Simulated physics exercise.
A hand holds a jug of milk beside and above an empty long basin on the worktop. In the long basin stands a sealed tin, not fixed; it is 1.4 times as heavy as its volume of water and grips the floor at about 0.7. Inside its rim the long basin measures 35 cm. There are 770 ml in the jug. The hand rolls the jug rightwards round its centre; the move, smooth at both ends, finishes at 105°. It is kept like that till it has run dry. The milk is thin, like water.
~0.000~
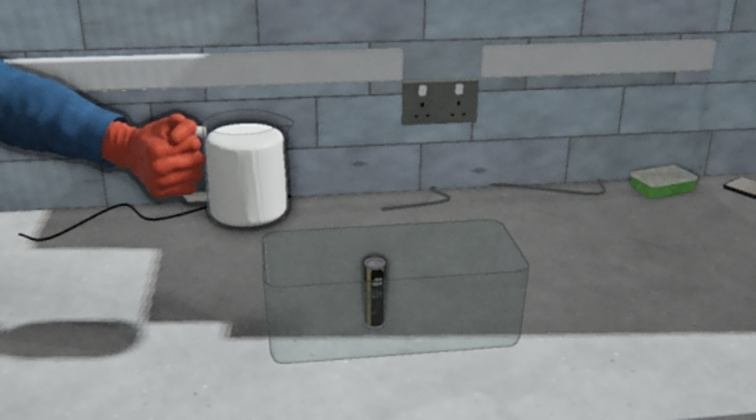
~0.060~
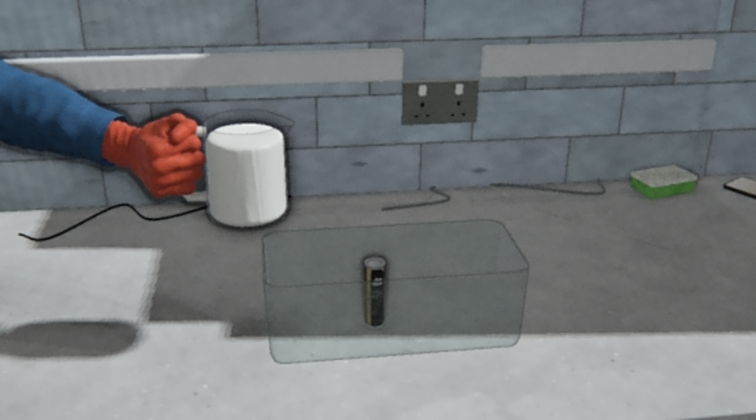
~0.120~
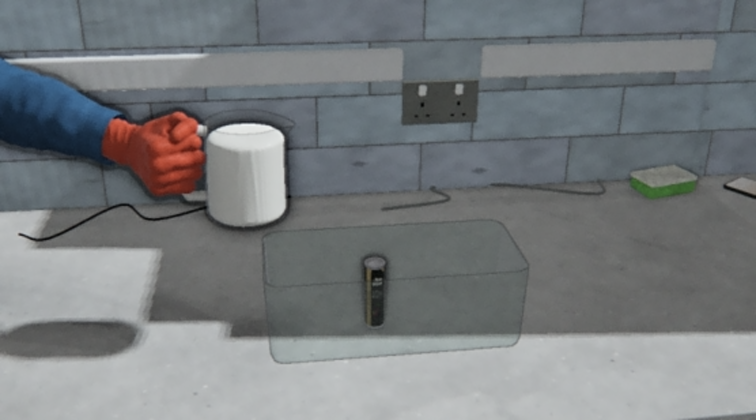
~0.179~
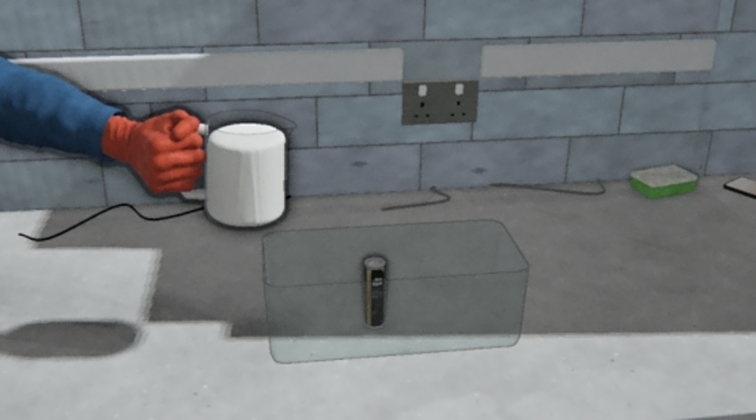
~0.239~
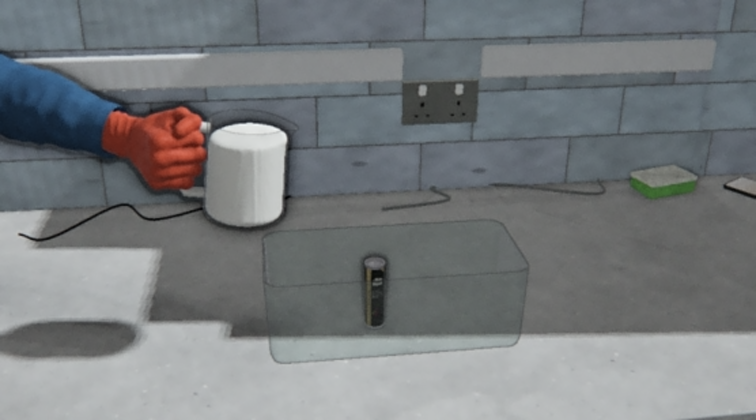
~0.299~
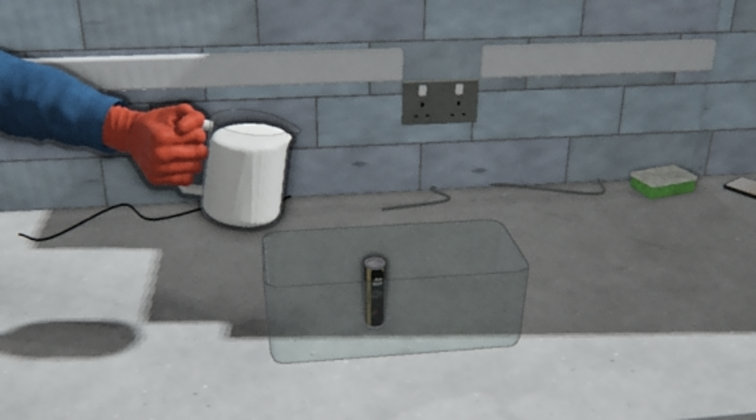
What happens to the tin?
It topples.
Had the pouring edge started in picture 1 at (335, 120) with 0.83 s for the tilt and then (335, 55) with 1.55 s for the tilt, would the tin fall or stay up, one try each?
First it remains upright; then it keeps standing.
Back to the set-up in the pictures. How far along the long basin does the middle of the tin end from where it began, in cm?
Some 8.0 cm.
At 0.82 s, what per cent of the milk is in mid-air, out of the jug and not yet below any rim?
About 10 per cent.
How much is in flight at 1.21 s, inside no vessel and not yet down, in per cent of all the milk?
Some 18 per cent.
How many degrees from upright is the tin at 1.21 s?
It is at some 25°.
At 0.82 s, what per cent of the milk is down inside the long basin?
Some 3 per cent.
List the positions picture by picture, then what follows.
In the first picture, it leans 0°; its right rim is at (294, 121); the milk meets the walls at (206, 136) and (283, 134); the long basin's rim runs from (264, 260) to (515, 245); the tin's top is at (375, 265).
In the second picture, it leans 0°; its right rim is at (294, 122); the milk meets the walls at (206, 136) and (283, 134).
In the third picture, it leans 2°; its right rim is at (295, 123); the milk meets the walls at (207, 136) and (284, 134).
In the fourth picture, it leans 3°; its right rim is at (297, 124); the milk meets the walls at (208, 136) and (285, 134).
In the fifth picture, it leans 6°; its right rim is at (299, 126); the milk meets the walls at (210, 136) and (286, 134).
In the sixth picture, it leans 9°; its right rim is at (301, 129); the milk meets the walls at (211, 136) and (290, 134).
By 0.82 s the tilt is 58° and 87 per cent is still to pour; the tin stands where it began.
By 1.21 s the tilt is 93° and 39 per cent is still to pour; the tin leans 25°.
By 1.61 s the tilt is 105° and 4 per cent is still to pour; the tin lies on its side.
By 2.05 s the tilt is 105° and 0 per cent is still to pour; the tin lies on its side.
At rest the tin lies on its side.
